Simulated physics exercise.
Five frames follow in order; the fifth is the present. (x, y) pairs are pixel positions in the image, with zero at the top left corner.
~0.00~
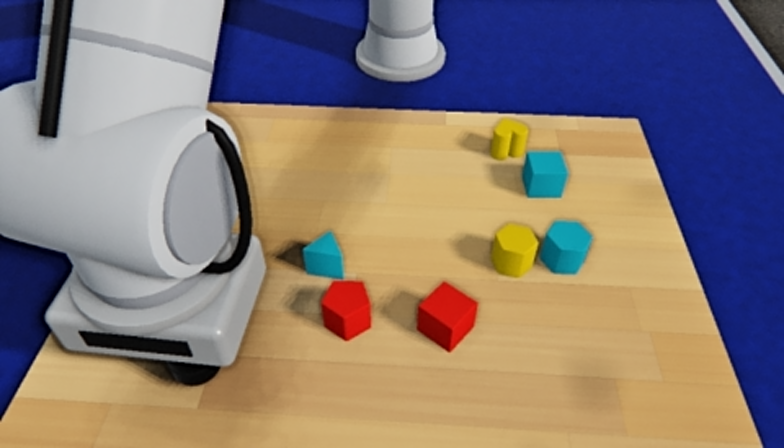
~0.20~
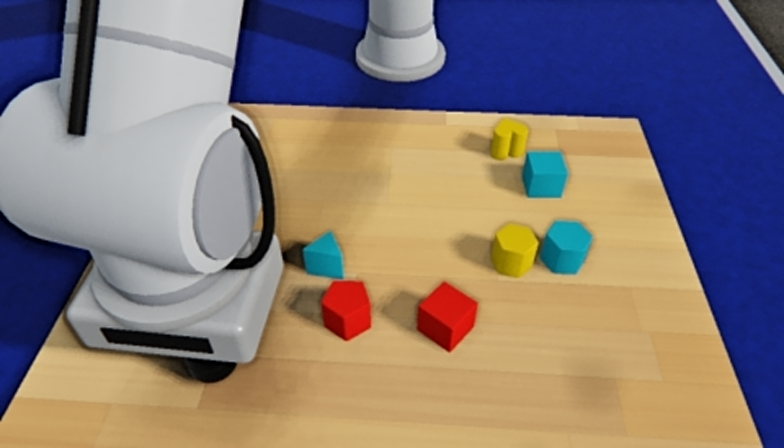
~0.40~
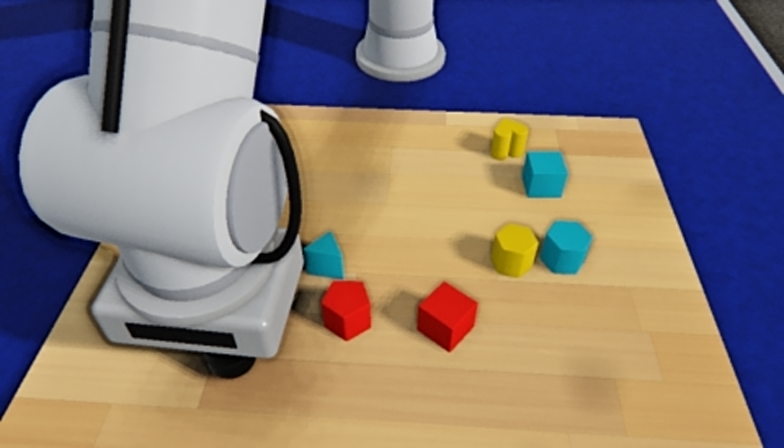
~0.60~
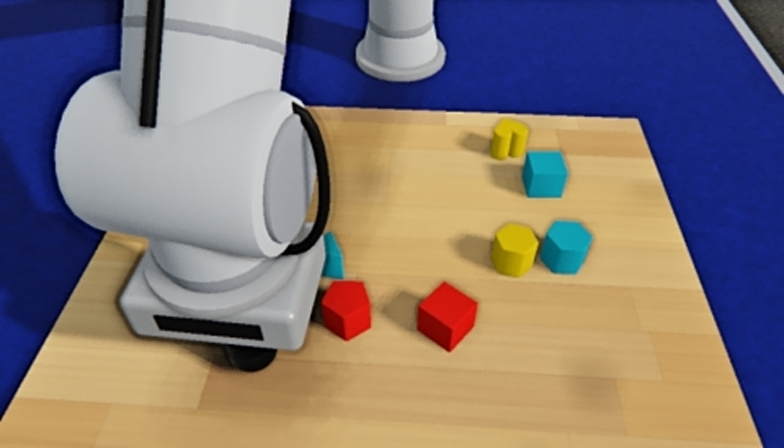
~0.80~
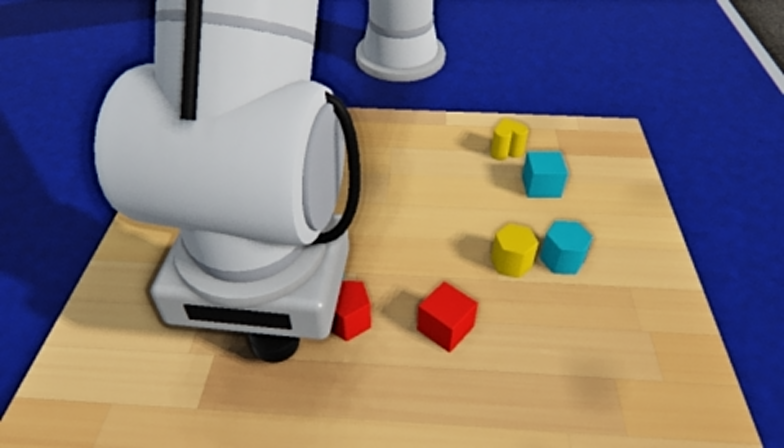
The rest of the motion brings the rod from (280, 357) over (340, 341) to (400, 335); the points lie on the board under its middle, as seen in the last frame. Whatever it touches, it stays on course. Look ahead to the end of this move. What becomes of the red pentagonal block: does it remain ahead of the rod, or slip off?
The block gets away.
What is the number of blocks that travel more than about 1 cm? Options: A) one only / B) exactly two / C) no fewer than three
A (one only)
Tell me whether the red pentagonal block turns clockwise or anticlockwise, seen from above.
The block spins anticlockwise.
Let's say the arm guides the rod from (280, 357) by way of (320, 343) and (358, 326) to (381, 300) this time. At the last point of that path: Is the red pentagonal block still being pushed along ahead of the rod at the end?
It seems so.
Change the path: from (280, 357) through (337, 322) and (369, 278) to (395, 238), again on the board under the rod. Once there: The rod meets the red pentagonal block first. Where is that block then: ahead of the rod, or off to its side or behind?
It will get left beside or behind the rod.
What follows on the original path. One third of the way, rod (320, 332); red pentagonal block (351, 294).
Two thirds of the way, rod (361, 326); red pentagonal block (375, 281), turned 25° anticlockwise.
At the end, rod (400, 322); red pentagonal block (381, 277), turned 45° anticlockwise; red square block still.
